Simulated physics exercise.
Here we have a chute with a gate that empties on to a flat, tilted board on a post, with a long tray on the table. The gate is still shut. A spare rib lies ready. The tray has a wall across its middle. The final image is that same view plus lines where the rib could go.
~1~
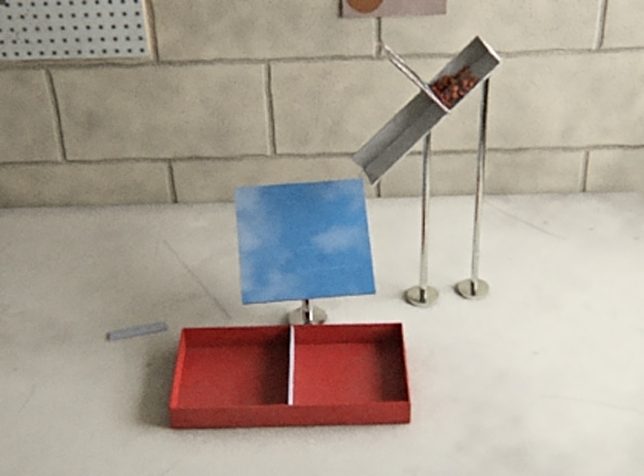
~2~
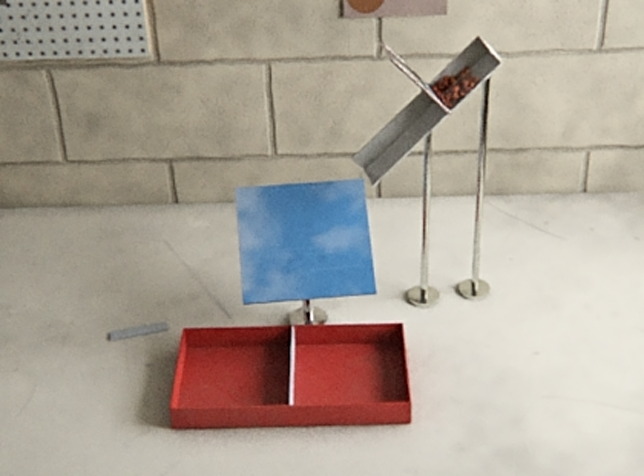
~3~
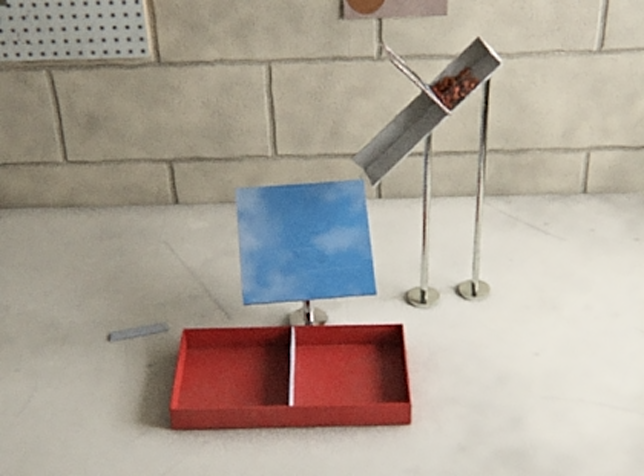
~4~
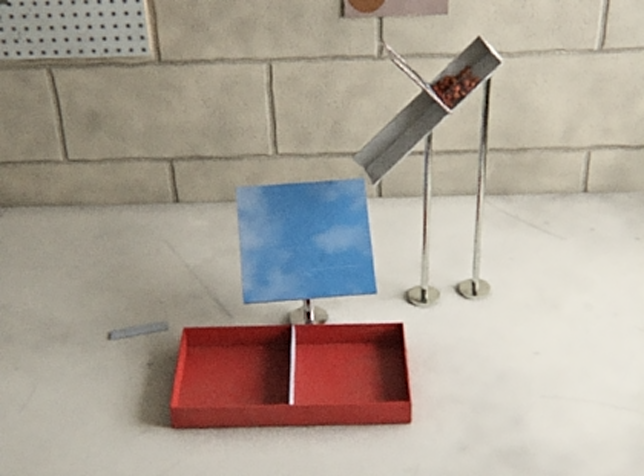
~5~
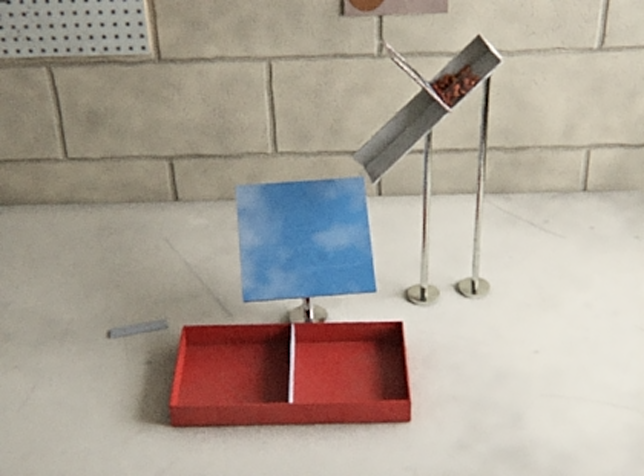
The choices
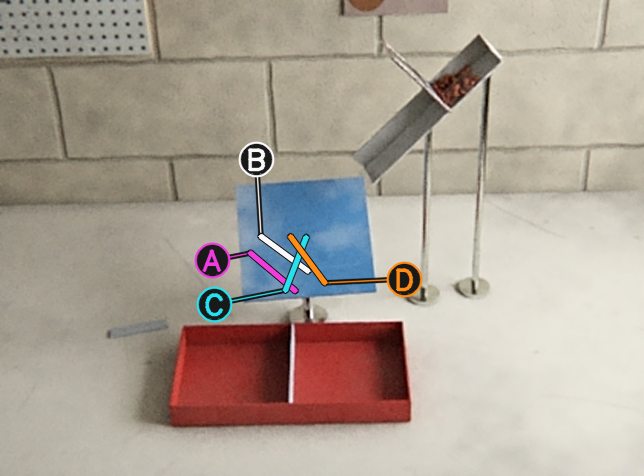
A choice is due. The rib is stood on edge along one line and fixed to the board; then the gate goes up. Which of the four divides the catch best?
C beats the others.
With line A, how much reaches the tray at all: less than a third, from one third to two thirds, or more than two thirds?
Line A gives more than two thirds.
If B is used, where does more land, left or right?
The right half.
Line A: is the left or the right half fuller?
Right.
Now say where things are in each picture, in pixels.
In the first frame, load behind the gate (450, 87), clay pellets; lip of the chute (368, 178), sloping fairly steeply.
In the second frame, middle of the board (305, 240), tilted fairly steeply; middle of its low edge (310, 299); of its high edge (300, 183).
In the third frame, front corners of the tray (170, 409) and (411, 403); front end of its middle wall (290, 406); gate still shut (428, 90).
In the fourth frame, middle of the load (452, 87); lip (369, 178).
In the fifth frame, middle of the load (452, 85); lip (369, 177).
On the marked copy, line A from (250, 253) to (295, 290); line B from (261, 236) to (308, 271); line C from (306, 237) to (285, 290); line D from (290, 236) to (324, 282).
If A is chosen, of what is caught, about a tenth in the left half, almost all in the right.
If B is chosen, of what is caught, just a few in the left half, almost all in the right.
If C is chosen, of what is caught, roughly half in the left half, roughly half in the right.
If D is chosen, of what is caught, about a tenth in the left half, almost all in the right.
